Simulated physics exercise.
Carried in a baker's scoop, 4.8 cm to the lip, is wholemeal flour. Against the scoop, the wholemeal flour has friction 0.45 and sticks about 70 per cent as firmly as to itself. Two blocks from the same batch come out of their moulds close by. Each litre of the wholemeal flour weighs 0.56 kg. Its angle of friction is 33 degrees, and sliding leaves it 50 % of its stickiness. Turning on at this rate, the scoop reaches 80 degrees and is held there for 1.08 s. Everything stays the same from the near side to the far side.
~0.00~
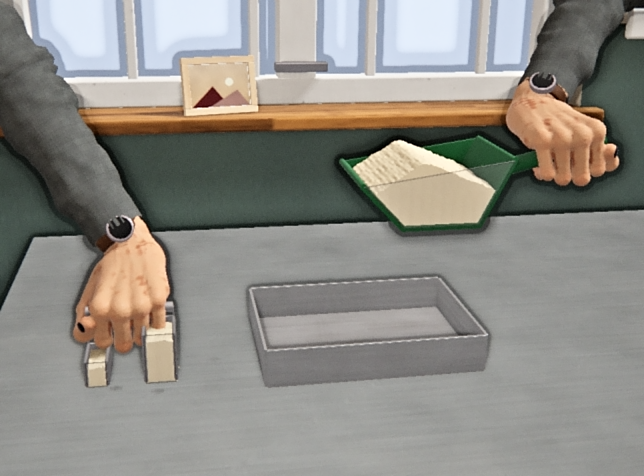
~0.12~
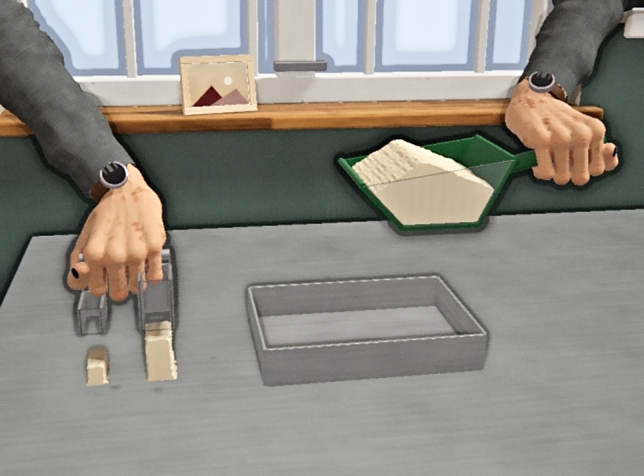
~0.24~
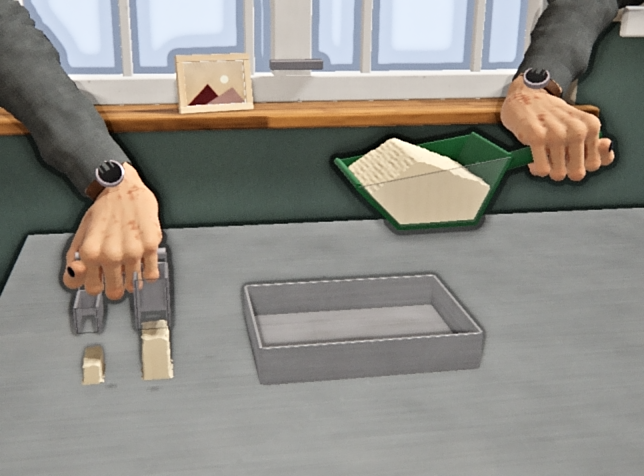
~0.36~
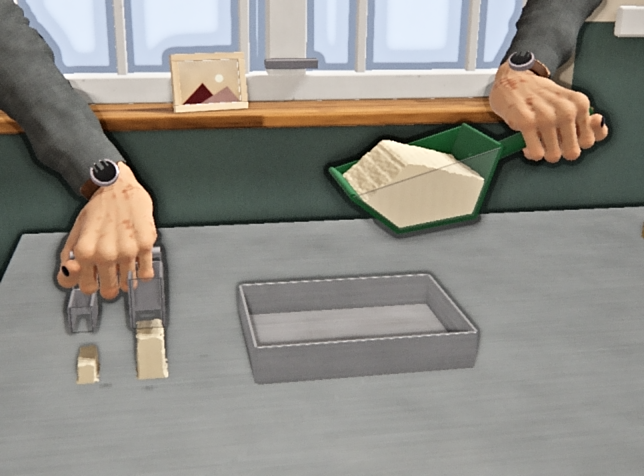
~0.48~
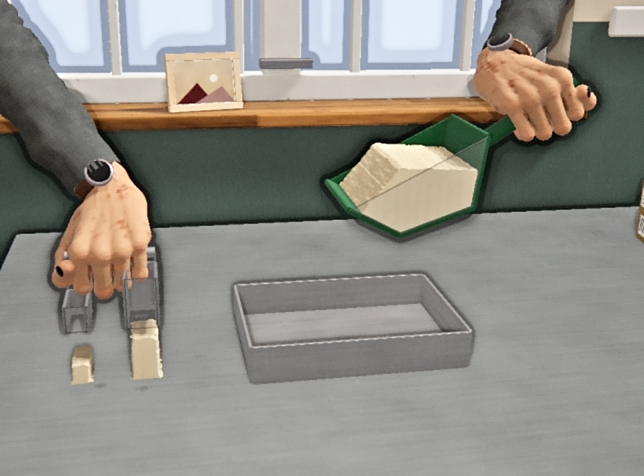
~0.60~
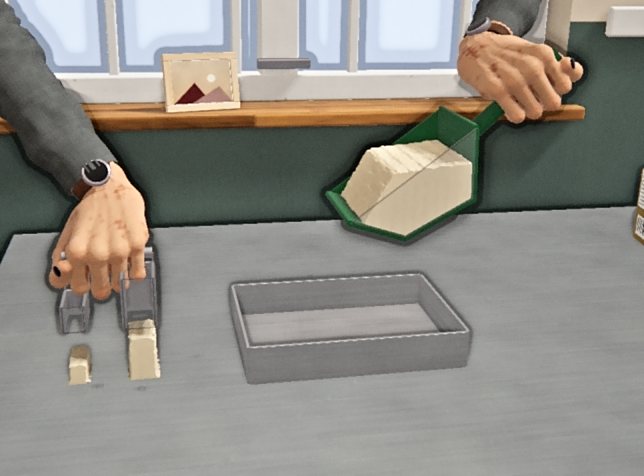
On a grey worktop by a window, one hand lifting moulds off two pale blocks, the other then tilting a scoop of flour.
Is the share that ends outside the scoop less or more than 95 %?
My call is that it comes out at a share tinier than 95 %.
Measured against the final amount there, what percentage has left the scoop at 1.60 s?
Close to 100 in a hundred.
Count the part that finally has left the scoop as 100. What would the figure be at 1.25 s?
Close to 30 in a hundred.
After 0.90 s, the scoop is at 54 degrees and 0 % has left it.
After 1.25 s, the scoop is at 79 degrees and 26 % has left it.
After 1.60 s, the scoop is at 80 degrees and 79 % has left it.
After 1.95 s, the scoop is at 80 degrees and 80 % has left it.
After 2.37 s, the scoop is at 80 degrees and 81 % has left it.
